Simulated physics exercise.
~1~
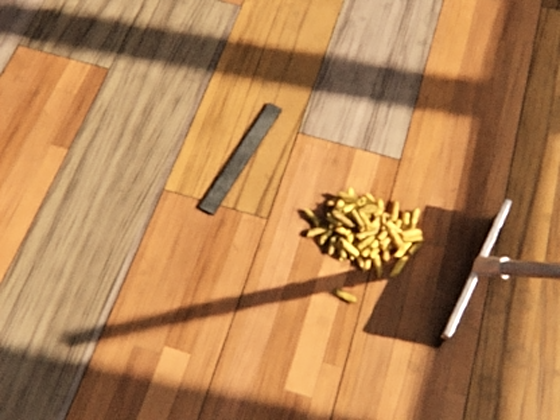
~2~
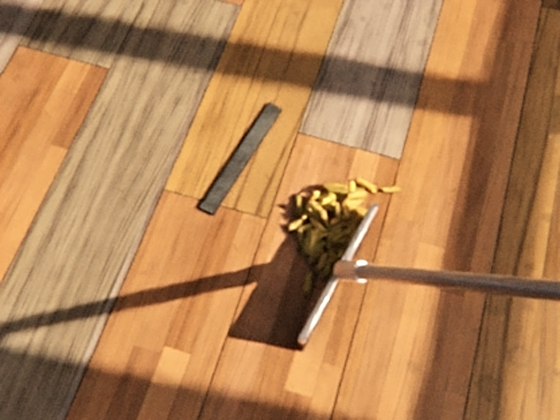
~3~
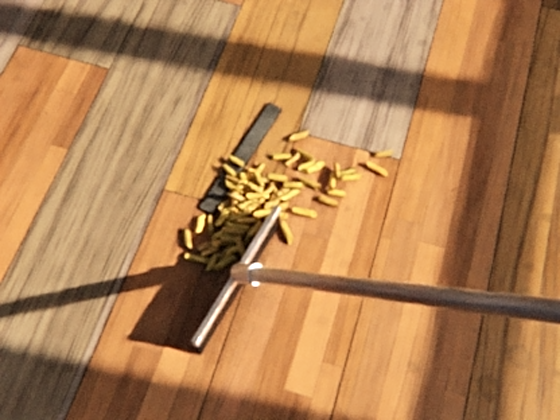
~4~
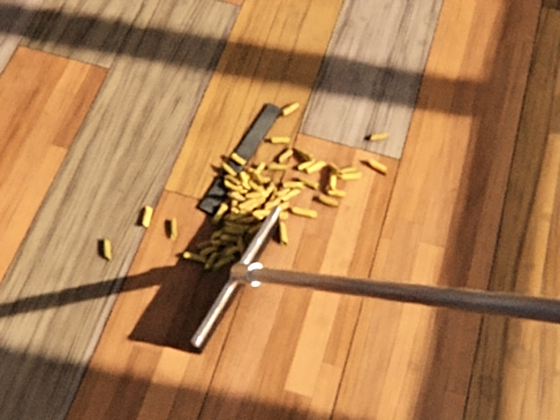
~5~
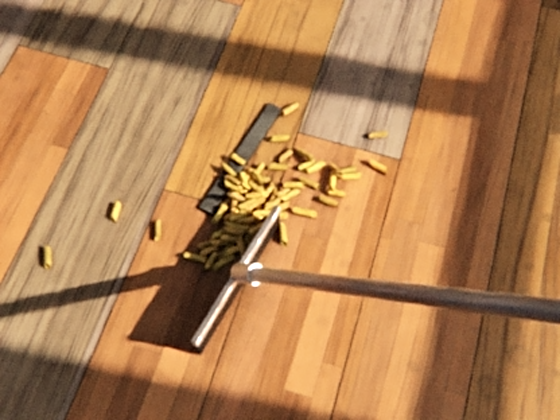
A squeegee pushes yellow pasta pieces left against a dark strip and stops, scattering some.
